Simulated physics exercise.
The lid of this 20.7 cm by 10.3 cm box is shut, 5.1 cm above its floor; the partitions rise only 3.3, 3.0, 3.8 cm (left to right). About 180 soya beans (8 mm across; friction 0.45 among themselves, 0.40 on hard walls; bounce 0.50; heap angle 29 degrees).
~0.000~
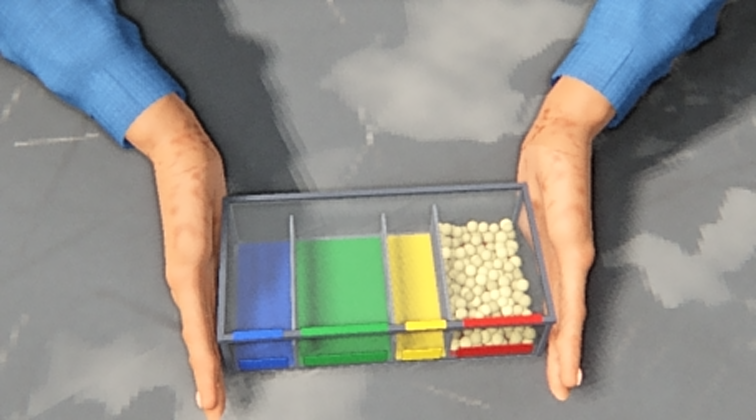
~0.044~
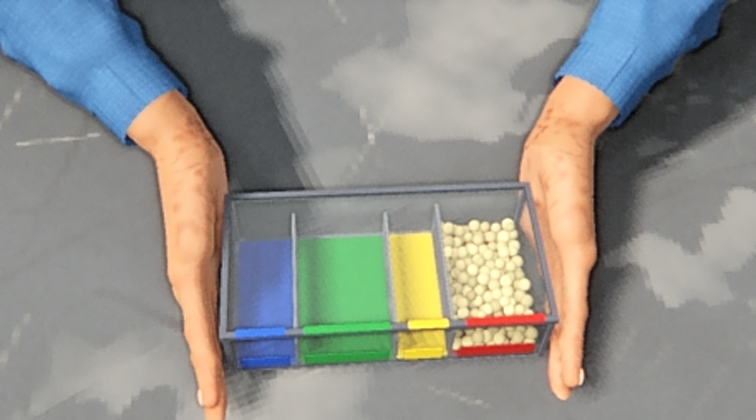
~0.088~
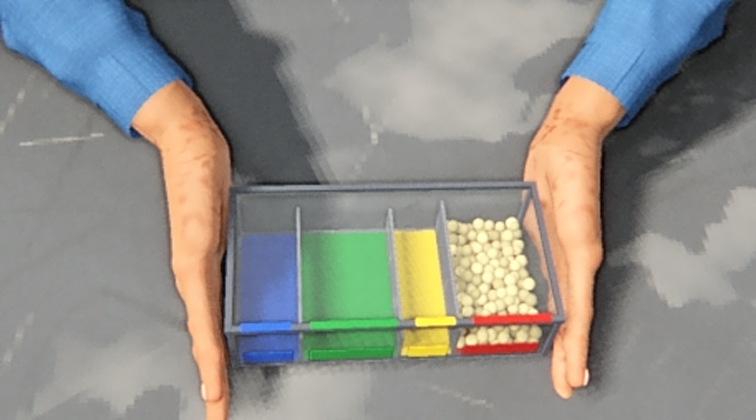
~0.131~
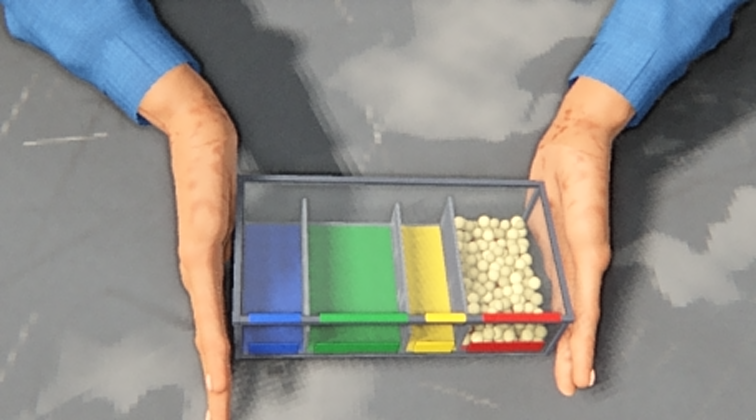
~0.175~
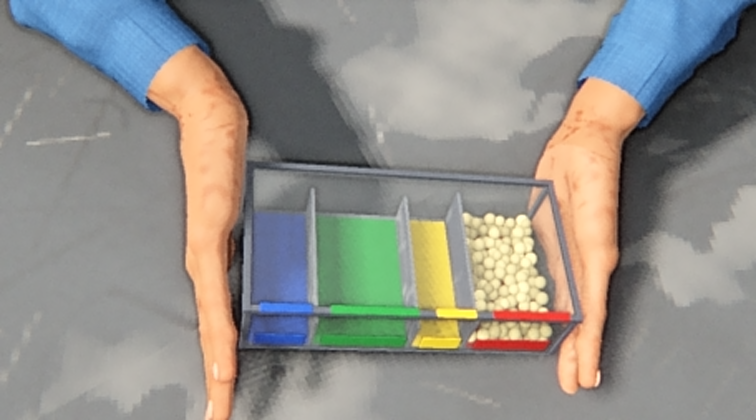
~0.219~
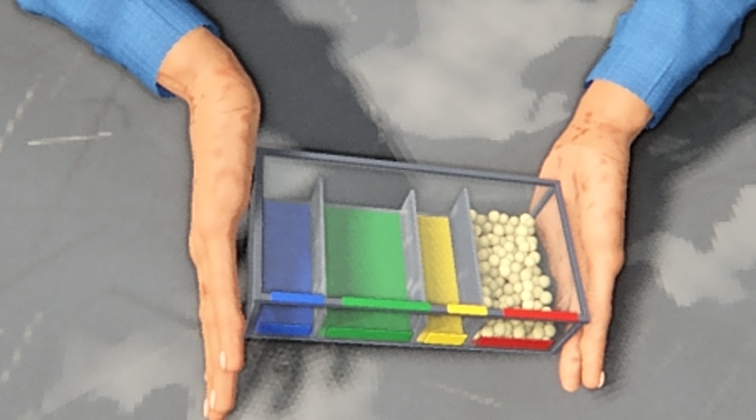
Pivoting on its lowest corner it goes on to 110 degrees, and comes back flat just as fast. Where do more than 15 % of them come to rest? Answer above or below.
Red: Above, blue: Below, green: Below, yellow: Below.
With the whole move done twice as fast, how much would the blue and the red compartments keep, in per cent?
Then: Blue 0, red 100.
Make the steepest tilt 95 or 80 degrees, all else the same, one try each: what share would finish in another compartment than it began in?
Some 0 and 0 per cent.
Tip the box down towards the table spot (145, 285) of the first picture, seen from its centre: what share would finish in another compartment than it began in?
About 40 per cent.
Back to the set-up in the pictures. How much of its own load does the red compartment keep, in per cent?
About 100 per cent.
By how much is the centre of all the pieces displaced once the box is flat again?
Some 1.0 cm.
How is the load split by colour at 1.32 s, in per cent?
Red 100; blue 0; green 0; yellow 0.
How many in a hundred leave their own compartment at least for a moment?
Roughly 0 per cent.
After 1.32 s, tilt 110 degrees; red 100 %.
Then, at 2.05 s, tilt 50 degrees; red 100 %.
After 2.81 s, tilt 0 degrees; red 100 %.
In the end, at 3.3 s, red 100 %, blue 0 %, green 0 %, yellow 0 %.
